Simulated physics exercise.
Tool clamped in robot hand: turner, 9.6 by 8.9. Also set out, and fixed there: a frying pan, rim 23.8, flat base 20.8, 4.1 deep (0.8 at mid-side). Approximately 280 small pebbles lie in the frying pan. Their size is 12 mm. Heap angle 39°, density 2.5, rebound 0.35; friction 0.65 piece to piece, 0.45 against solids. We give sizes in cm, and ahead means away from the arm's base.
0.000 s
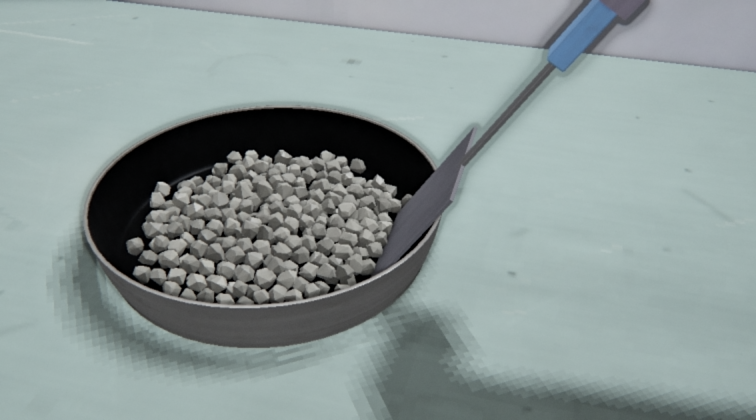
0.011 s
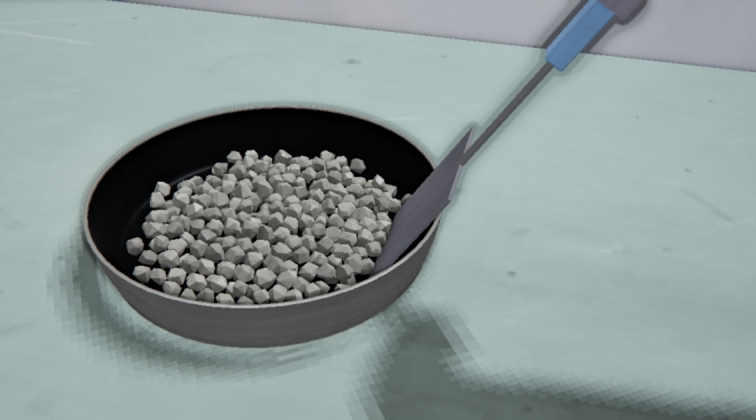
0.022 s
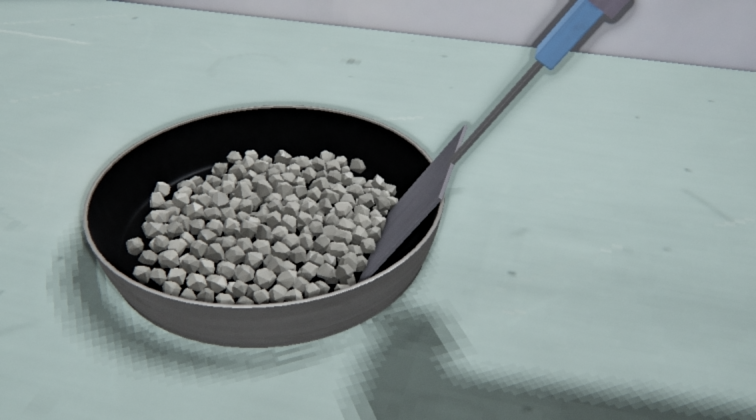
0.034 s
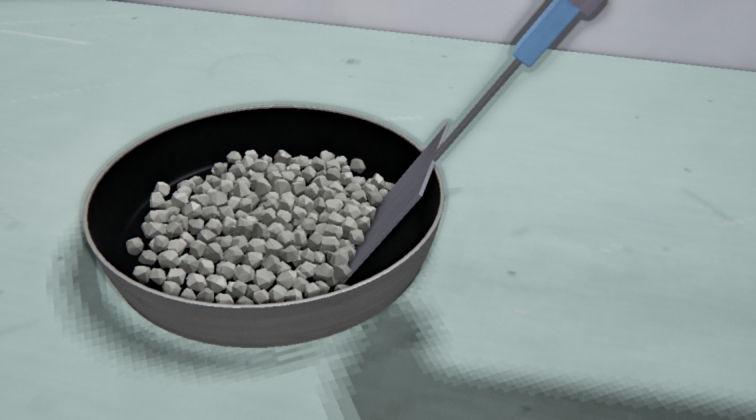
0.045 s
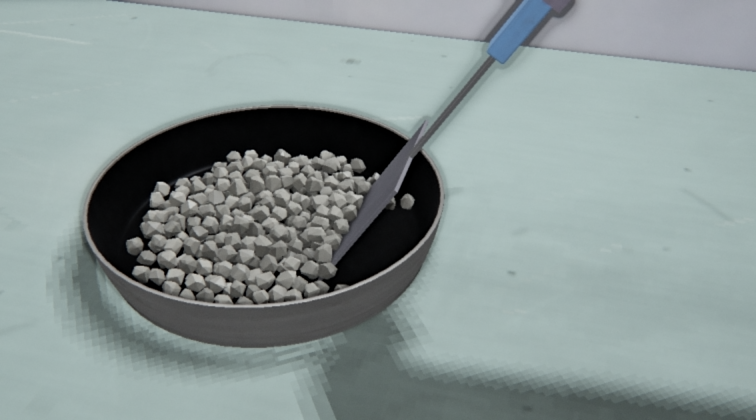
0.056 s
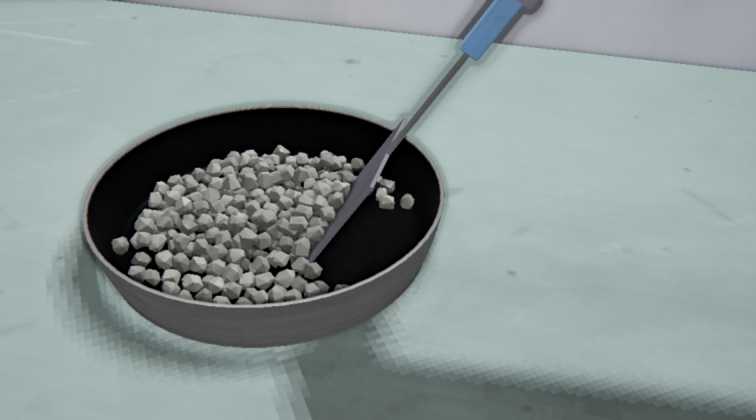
The video shows a frying pan of small grey pebbles on a pale green surface, with a blue-handled turner at its right side; after barely moving, the turner slides left through the pan, pushing pebbles leftward while a few remain behind it.
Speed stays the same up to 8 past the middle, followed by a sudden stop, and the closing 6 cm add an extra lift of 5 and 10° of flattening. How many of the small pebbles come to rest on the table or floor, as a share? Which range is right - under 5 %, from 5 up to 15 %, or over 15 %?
Right range: Over 15 %.
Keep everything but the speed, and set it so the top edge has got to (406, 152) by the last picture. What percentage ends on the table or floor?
Expect some 25 per cent there.
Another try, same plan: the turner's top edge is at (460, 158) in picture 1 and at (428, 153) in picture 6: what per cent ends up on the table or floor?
Some 15 per cent.
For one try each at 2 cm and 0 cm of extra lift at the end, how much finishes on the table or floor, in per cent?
25 and 20 per cent.
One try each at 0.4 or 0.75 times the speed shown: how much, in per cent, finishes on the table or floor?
Roughly 10 % and roughly 25 %.
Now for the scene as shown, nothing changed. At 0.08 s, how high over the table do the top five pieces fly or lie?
Somewhere around 6 centimetres high.
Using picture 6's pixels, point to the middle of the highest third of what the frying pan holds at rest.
Centre: Roughly (167, 196).
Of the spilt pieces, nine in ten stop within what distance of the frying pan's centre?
About 60 cm.
By 0.08 s, sloping 58°, highest piece 6 above the table; 281 in the frying pan.
By 0.11 s, sloping 55°, highest piece 7 above the table; 281 in the frying pan.
By 0.32 s, sloping 48°, highest piece 7 above the table; 211 in the frying pan, 51 on the table or floor, 19 on the blade or in flight.
By 1.37 s, sloping 48°, highest piece 4 above the table; 211 in the frying pan, 70 on the table or floor.
Final count, 211 in the frying pan, 70 on the table or floor. That is 25 % on the table or floor.
